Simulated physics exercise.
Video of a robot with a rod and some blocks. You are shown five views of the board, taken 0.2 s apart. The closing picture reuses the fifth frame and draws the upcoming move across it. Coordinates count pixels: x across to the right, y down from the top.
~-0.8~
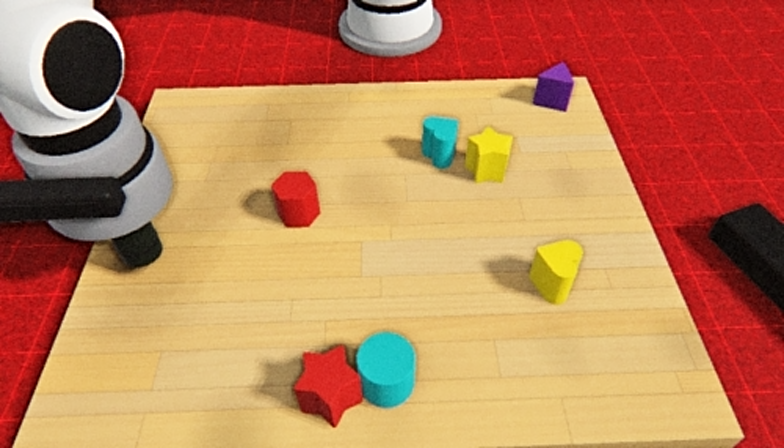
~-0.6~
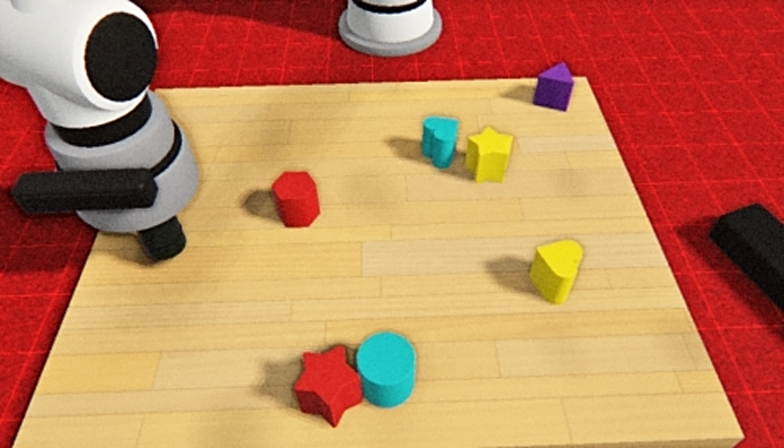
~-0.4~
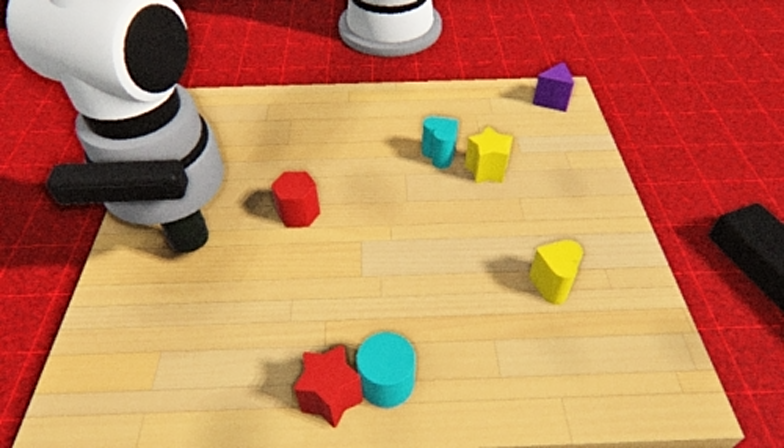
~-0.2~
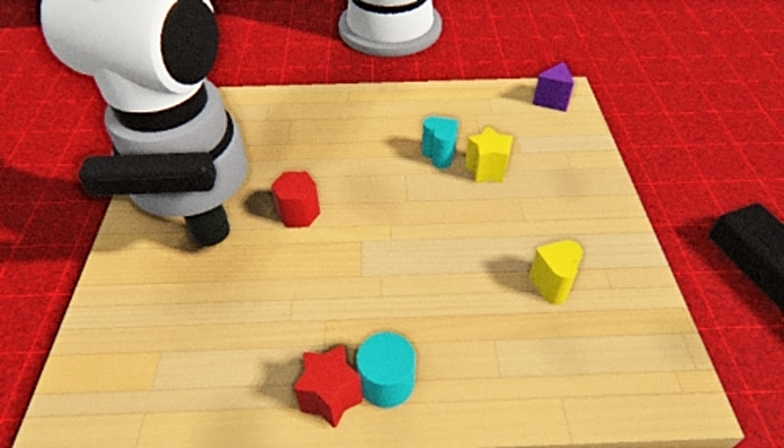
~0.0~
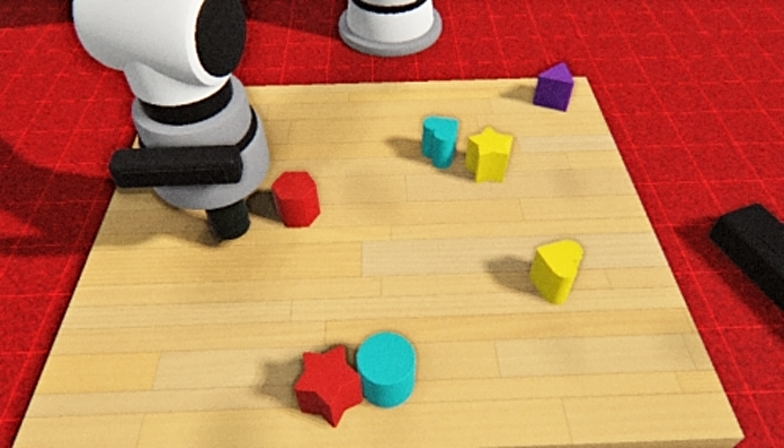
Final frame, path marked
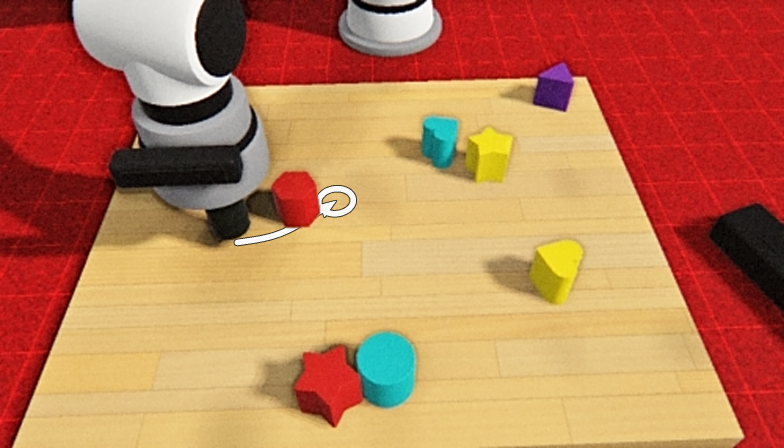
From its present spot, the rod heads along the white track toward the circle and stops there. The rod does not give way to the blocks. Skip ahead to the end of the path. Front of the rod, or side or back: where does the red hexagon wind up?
The rod keeps it before itself.
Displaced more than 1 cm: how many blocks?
That's one.
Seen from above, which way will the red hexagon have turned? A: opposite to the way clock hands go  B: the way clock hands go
Letter A.
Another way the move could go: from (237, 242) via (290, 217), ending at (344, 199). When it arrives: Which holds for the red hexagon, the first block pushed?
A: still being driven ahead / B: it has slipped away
My answer is option A.
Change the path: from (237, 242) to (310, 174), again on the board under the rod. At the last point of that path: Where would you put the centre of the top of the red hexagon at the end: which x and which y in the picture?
I predict (318, 174).
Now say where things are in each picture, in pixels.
Rod tip (143, 253); block tops, red hexagon (293, 184), in the first picture.
Rod (167, 246); blocks unchanged, in the second picture.
Rod (190, 239); blocks unchanged, in the third picture.
Rod (212, 233); blocks unchanged, in the fourth picture.
Rod (232, 227); red hexagon (293, 184), in the fifth picture.
Path on the board, from (237, 242) via (275, 235) and (307, 219), ending at (336, 201).
The first path, step by step. One third of the way, rod (272, 219); red hexagon (297, 182).
Two thirds of the way, rod (305, 203); red hexagon (320, 165), turned 40° anticlockwise.
At the end, rod (334, 185); red hexagon (338, 147), turned 60° anticlockwise.
